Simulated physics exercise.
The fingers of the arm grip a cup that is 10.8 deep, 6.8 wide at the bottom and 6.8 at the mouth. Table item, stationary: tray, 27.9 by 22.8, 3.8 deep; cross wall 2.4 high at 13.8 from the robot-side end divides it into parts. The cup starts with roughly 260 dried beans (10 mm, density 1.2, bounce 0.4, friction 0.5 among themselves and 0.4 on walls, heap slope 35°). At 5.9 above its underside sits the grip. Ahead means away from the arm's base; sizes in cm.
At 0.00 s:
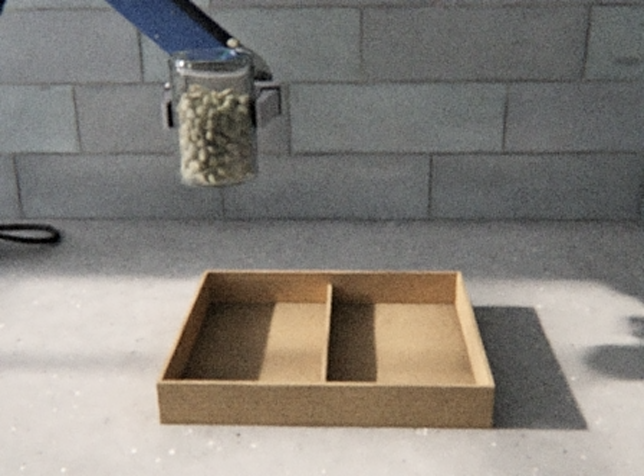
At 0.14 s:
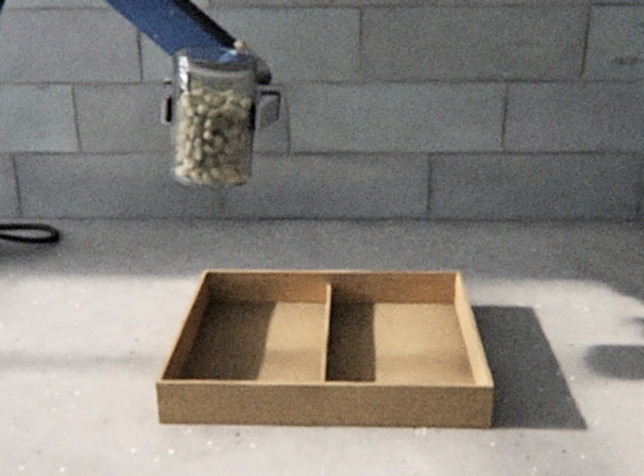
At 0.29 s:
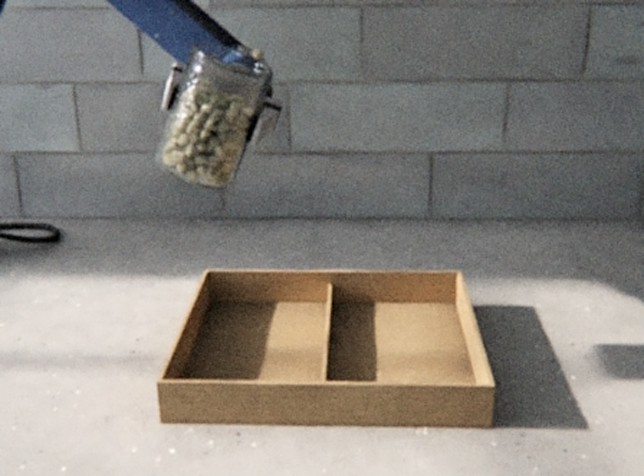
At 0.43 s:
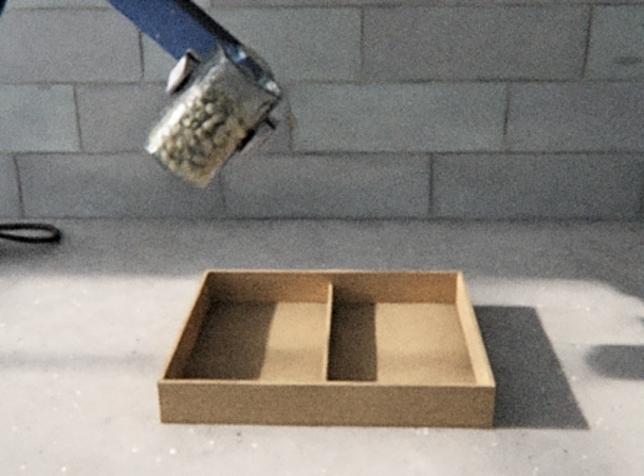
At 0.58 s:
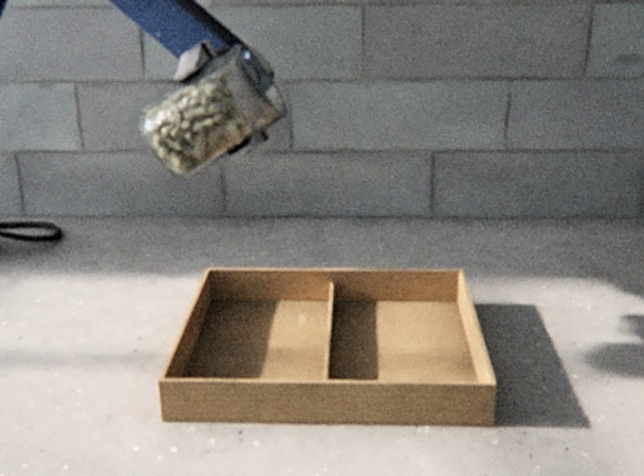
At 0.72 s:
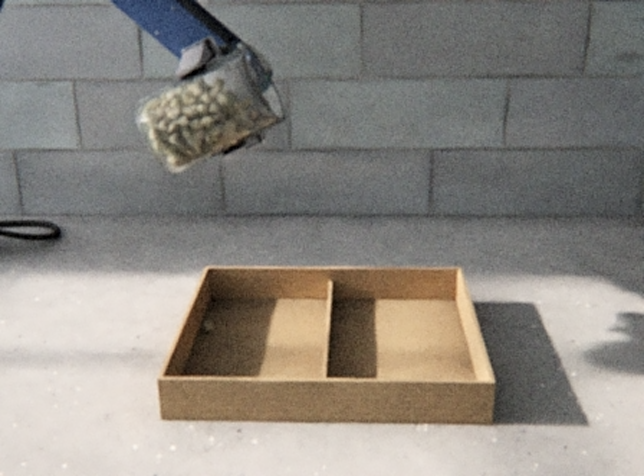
A clear cup of pale dried beans, held by a blue robotic arm reaching in from the upper left, starts upright and tilts steadily until its base swings right and its mouth points down-left. Below it, a light-brown open tray with one dividing wall sits on a speckled grey counter before grey brick-pattern tiles, seen from the front and slightly above. One bean drops into the tray's left part, while the tray stays still.
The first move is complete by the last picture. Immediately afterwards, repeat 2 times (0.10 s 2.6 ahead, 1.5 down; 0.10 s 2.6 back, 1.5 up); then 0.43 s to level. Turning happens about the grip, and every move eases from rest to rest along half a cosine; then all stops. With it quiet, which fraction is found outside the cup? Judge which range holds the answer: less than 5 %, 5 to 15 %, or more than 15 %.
The range is less than 5 %.
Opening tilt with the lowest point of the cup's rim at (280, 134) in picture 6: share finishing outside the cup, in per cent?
My estimate is some 5 per cent.
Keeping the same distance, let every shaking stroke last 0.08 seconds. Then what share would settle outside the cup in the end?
I'd expect close to 0 in a hundred.
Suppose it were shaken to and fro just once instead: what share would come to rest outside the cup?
Then about 0 per cent.
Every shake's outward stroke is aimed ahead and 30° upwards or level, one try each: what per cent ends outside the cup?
Try one gives about 15 in a hundred, try two about 5 in a hundred.
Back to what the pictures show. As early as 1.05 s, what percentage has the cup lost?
So far around 0 % is out.
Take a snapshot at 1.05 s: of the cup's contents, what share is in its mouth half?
I'd guess about 30 percent of it.
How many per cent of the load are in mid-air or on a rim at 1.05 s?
About 0 %.
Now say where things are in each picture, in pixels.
In the first frame, cup middle at (215, 119), level; upper third of the load around (215, 112), from x 180 to 250, top at y 45; 260 in the cup.
In the second frame, cup middle at (213, 118), tilted 6° forward; upper third of the load around (210, 111), from x 180 to 245, top at y 45.
In the third frame, cup middle at (213, 118), tilted 22° forward; upper third of the load around (208, 110), from x 165 to 260, top at y 55.
In the fourth frame, cup middle at (212, 117), tilted 42° forward; upper third of the load around (203, 110), from x 155 to 295, top at y 80; 259 in the cup, 1 in flight or on a rim.
In the fifth frame, cup middle at (212, 114), tilted 58° forward; upper third of the load around (201, 104), from x 150 to 305, top at y 80; 259 in the cup, 1 in the robot-side part.
In the sixth frame, cup middle at (210, 112), tilted 64° forward; upper third of the load around (197, 102), from x 150 to 250, top at y 85; 259 in the cup, 1 in the robot-side part.
By 1.05 s, tilted 64° forward, highest piece 25 above the table; 259 in the cup, 1 in the robot-side part.
By 1.38 s, tilted 21° forward, highest piece 28 above the table; 259 in the cup, 1 in the robot-side part.
By 1.75 s, level, highest piece 28 above the table; 259 in the cup, 1 in the robot-side part.
By 2.80 s, level, highest piece 28 above the table; 259 in the cup, 1 in the robot-side part.
Final count, 259 in the cup, 1 in the robot-side part. That is 0 % outside the cup.
